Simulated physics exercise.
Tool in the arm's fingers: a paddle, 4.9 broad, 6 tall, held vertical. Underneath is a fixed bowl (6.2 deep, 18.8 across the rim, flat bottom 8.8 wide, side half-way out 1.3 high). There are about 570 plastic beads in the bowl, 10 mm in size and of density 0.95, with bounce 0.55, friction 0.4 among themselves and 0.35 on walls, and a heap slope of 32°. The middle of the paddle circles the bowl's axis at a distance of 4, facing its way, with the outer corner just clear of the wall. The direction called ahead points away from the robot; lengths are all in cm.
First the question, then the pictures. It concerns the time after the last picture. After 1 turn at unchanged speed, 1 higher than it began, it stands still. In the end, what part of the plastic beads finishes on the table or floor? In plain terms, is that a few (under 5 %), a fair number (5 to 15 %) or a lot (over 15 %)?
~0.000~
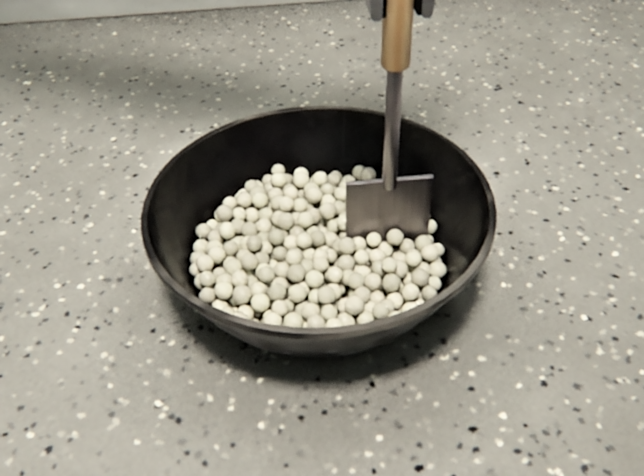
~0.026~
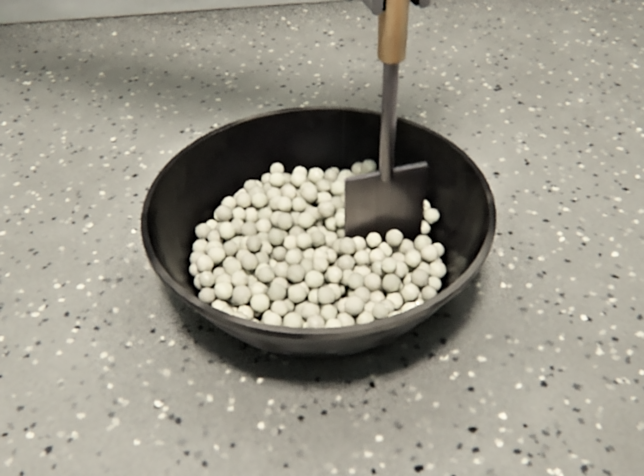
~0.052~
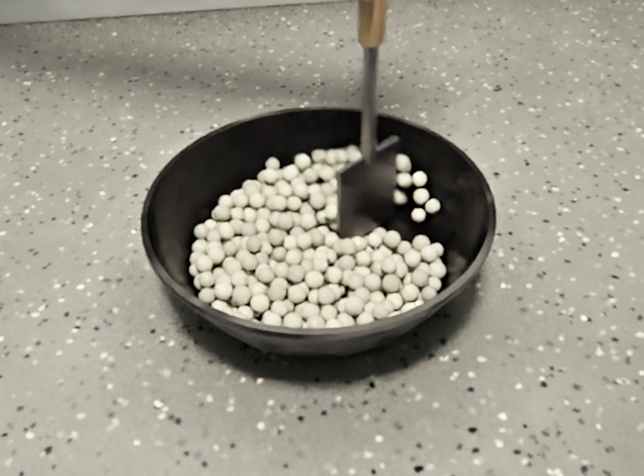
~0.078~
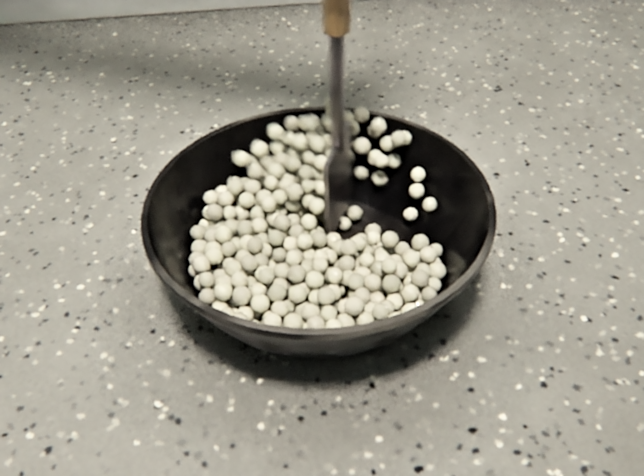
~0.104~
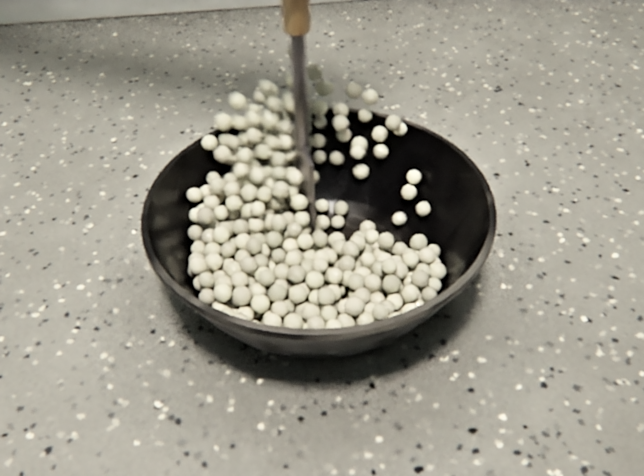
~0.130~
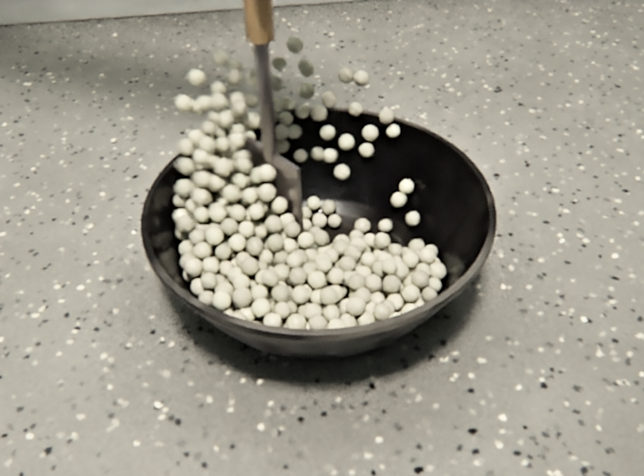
A lot, over 15 %.
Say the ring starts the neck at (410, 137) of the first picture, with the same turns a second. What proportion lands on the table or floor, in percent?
About 30 percent ends up on the table or floor.
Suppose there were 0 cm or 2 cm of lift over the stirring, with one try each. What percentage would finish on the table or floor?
It comes to about 45 per cent and about 30 per cent.
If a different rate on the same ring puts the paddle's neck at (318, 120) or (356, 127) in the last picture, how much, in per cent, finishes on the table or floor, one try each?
Close to 20 and 5 in a hundred.
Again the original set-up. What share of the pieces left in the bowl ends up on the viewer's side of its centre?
I'd say around 40 per cent.
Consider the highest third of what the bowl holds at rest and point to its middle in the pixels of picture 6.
Estimated centre: (365, 210).
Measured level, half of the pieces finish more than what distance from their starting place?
9 cm.
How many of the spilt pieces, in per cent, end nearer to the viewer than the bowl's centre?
Around 60 percent of the pieces.
After 0.20 s, 211° round, highest piece 14 above the table; 504 in the bowl, 68 in flight or on the tool.
After 0.28 s, 295° round, highest piece 14 above the table; 430 in the bowl, 27 on the table or floor, 115 in flight or on the tool.
After 0.51 s, 0° round, highest piece 7 above the table; 345 in the bowl, 211 on the table or floor, 16 in flight or on the tool.
After 1.21 s, 0° round, highest piece 4 above the table; 345 in the bowl, 227 on the table or floor.
At rest, 345 in the bowl, 227 on the table or floor. That is 40 % on the table or floor.
